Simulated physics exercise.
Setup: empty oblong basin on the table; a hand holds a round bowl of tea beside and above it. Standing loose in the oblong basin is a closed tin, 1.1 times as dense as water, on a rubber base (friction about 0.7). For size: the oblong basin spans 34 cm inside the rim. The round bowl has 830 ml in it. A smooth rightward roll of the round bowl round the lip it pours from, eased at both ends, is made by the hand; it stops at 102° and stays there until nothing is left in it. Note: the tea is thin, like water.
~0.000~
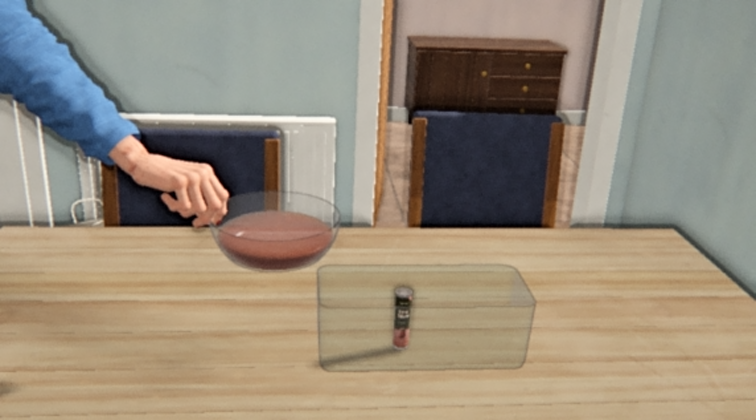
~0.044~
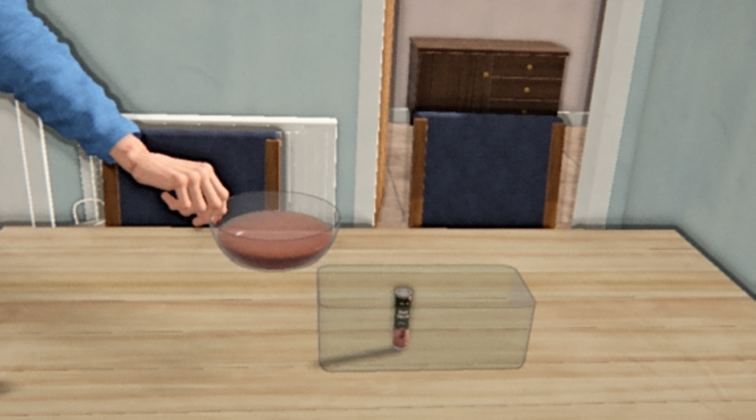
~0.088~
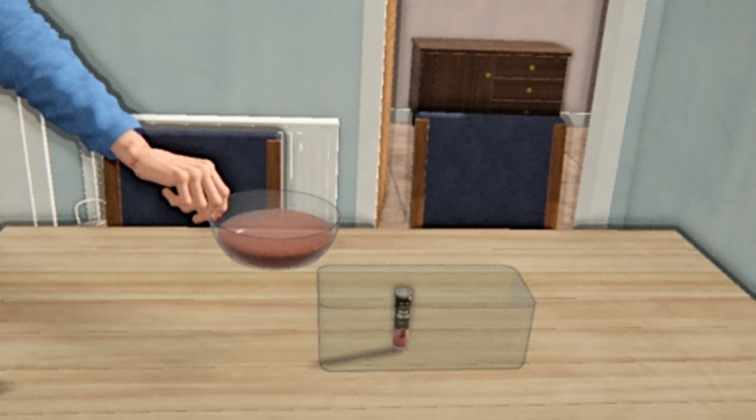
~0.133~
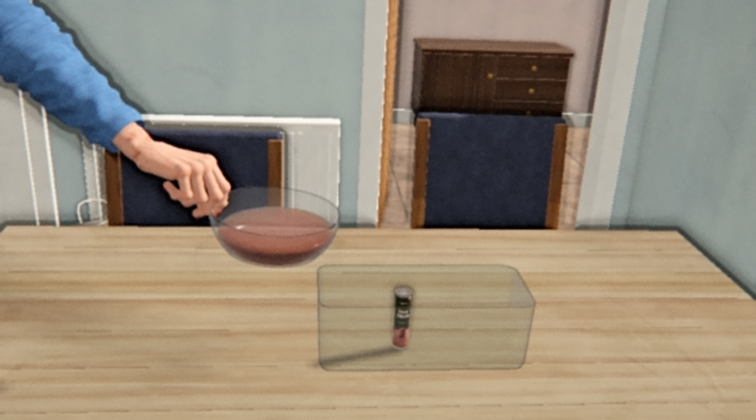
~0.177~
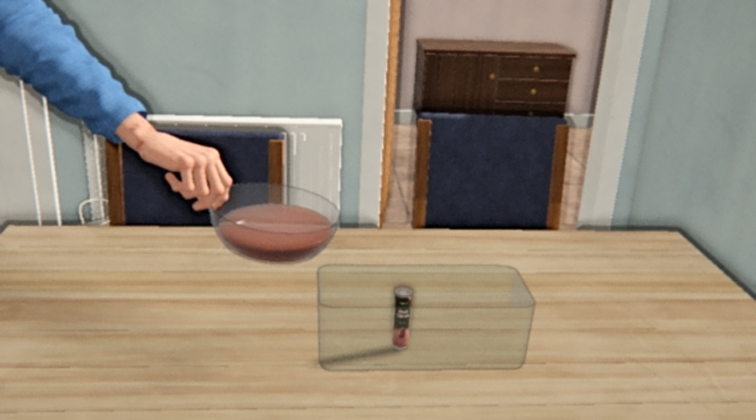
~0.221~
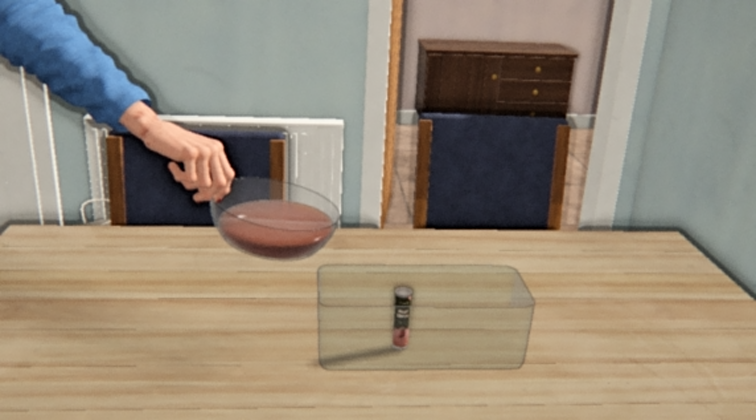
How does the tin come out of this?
It ends up knocked down.
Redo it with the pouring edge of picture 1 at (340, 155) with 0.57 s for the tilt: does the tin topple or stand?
It tumbles.
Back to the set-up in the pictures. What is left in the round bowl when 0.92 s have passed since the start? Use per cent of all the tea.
3 per cent or so.
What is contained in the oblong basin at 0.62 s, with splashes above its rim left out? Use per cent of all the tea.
About 4 per cent.
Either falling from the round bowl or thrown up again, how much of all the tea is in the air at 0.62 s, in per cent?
Roughly 40 percent.
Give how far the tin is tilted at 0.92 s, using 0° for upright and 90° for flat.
Some 0°.
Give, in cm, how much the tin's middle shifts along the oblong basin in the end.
Roughly 7.0 cm.
After 0.62 s the tilt is 65° and 56 per cent is still to pour; the tin stands where it began.
After 0.92 s the tilt is 97° and 3 per cent is still to pour; the tin stands where it began.
After 1.23 s the tilt is 102° and 0 per cent is still to pour; the tin lies on its side.
After 1.56 s the tilt is 102° and 0 per cent is still to pour; the tin lies on its side.
In the end the tin lies on its side.
